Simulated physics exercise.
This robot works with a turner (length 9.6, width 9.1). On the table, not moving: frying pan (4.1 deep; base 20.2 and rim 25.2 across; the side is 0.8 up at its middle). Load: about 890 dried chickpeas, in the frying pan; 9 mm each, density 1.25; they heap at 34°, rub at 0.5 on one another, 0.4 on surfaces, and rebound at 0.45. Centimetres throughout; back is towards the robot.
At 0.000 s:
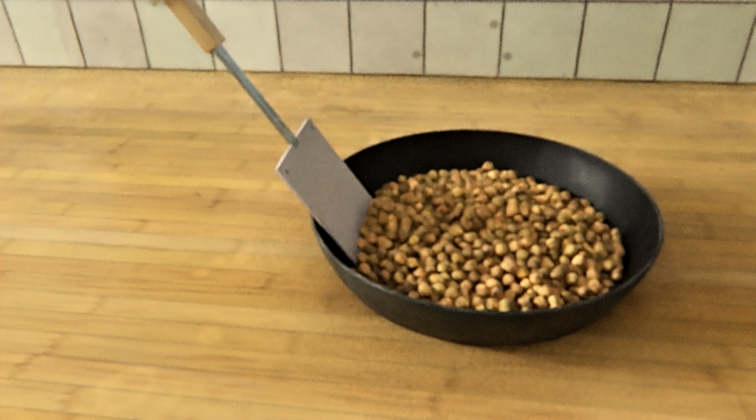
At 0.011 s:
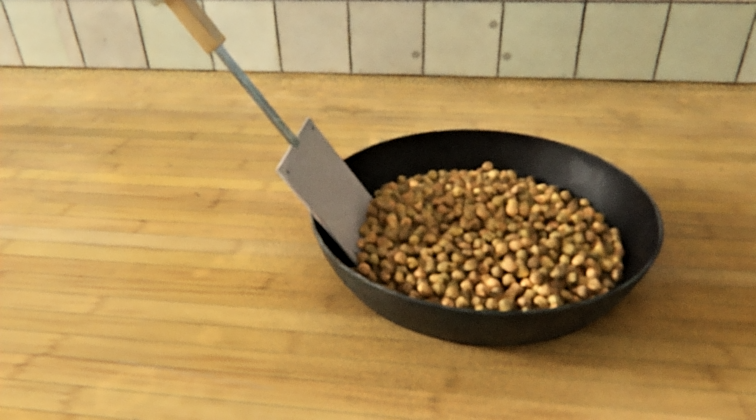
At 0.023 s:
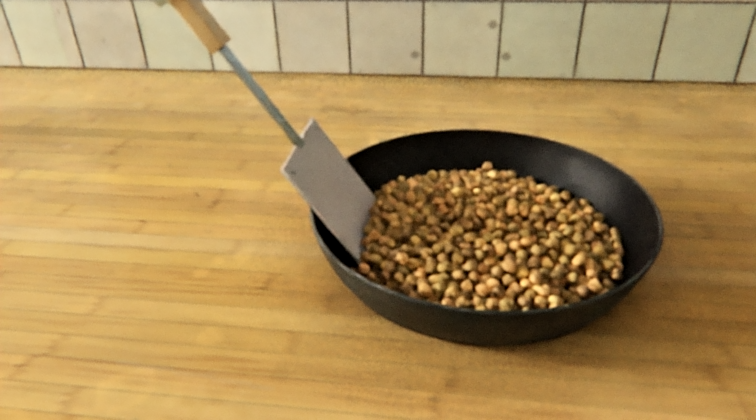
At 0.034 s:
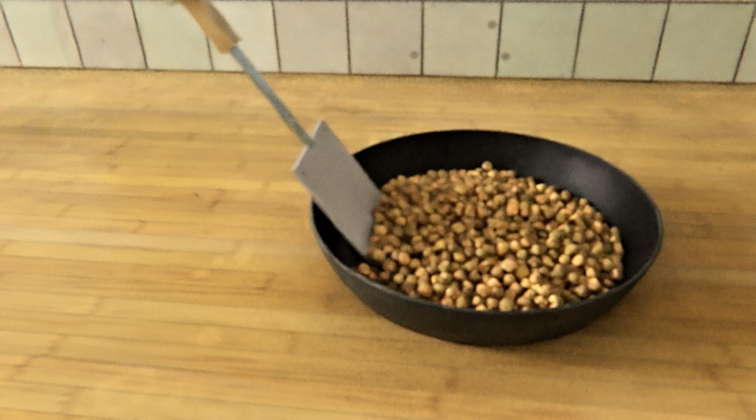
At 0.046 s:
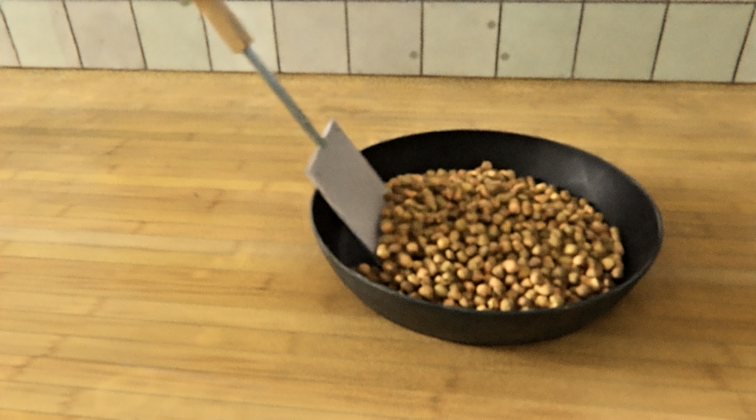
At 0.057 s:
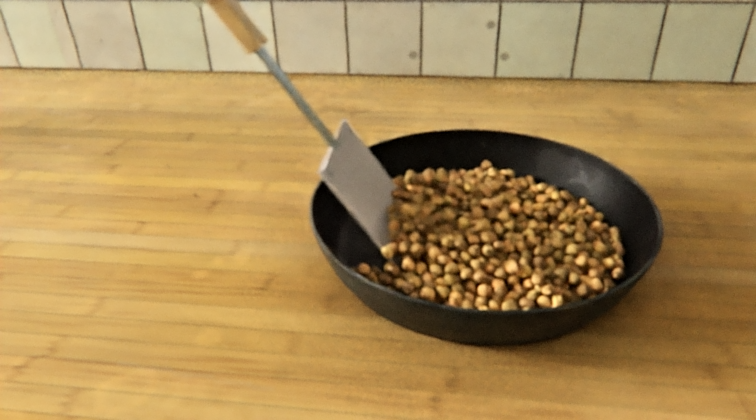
On a wooden counter by a tiled wall, a turner with a wooden handle rested against dried chickpeas in a black frying pan, then slid slowly a short way right, nudging the nearest ones along.
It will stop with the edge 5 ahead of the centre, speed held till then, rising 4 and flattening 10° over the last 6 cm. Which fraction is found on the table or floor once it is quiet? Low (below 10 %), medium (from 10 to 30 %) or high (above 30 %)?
A low share, below 10 %, ends on the table or floor.
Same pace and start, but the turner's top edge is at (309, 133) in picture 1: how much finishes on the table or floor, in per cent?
About 5 per cent.
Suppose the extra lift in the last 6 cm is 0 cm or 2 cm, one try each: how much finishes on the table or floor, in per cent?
About 0 and 0 per cent.
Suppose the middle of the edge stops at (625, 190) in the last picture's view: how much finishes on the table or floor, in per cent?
Some 25 per cent.
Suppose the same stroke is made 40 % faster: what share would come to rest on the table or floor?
It would be near 15 per cent.
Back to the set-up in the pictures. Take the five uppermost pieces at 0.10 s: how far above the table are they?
Roughly 5 cm.
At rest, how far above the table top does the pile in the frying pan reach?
Some 5.0 cm.
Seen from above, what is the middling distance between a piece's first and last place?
Some 3 cm.
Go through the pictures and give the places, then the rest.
Turner top edge at (293, 141), sloping 56°; upper third of the load around (472, 227), from x 355 to 620, top at y 165; 890 in the frying pan, in the first picture.
Turner top edge at (293, 141), sloping 56°; upper third of the load around (471, 226), from x 355 to 620, top at y 165, in the second picture.
Turner top edge at (298, 142), sloping 56°; upper third of the load around (468, 227), from x 355 to 620, top at y 165, in the third picture.
Turner top edge at (308, 142), sloping 56°; upper third of the load around (463, 224), from x 355 to 620, top at y 165, in the fourth picture.
Turner top edge at (320, 143), sloping 56°; upper third of the load around (462, 221), from x 355 to 620, top at y 165, in the fifth picture.
Turner top edge at (333, 143), sloping 56°; upper third of the load around (464, 219), from x 355 to 620, top at y 165; 890 in the frying pan, in the sixth picture.
After 0.10 s, sloping 56°, highest piece 5 above the table; 890 in the frying pan.
After 0.14 s, sloping 52°, highest piece 6 above the table; 890 in the frying pan.
After 0.36 s, sloping 46°, highest piece 5 above the table; 842 in the frying pan, 46 on the table or floor, 2 on the blade or in flight.
After 1.41 s, sloping 46°, highest piece 5 above the table; 840 in the frying pan, 50 on the table or floor.
At rest, 840 in the frying pan, 50 on the table or floor. That is 6 % on the table or floor.
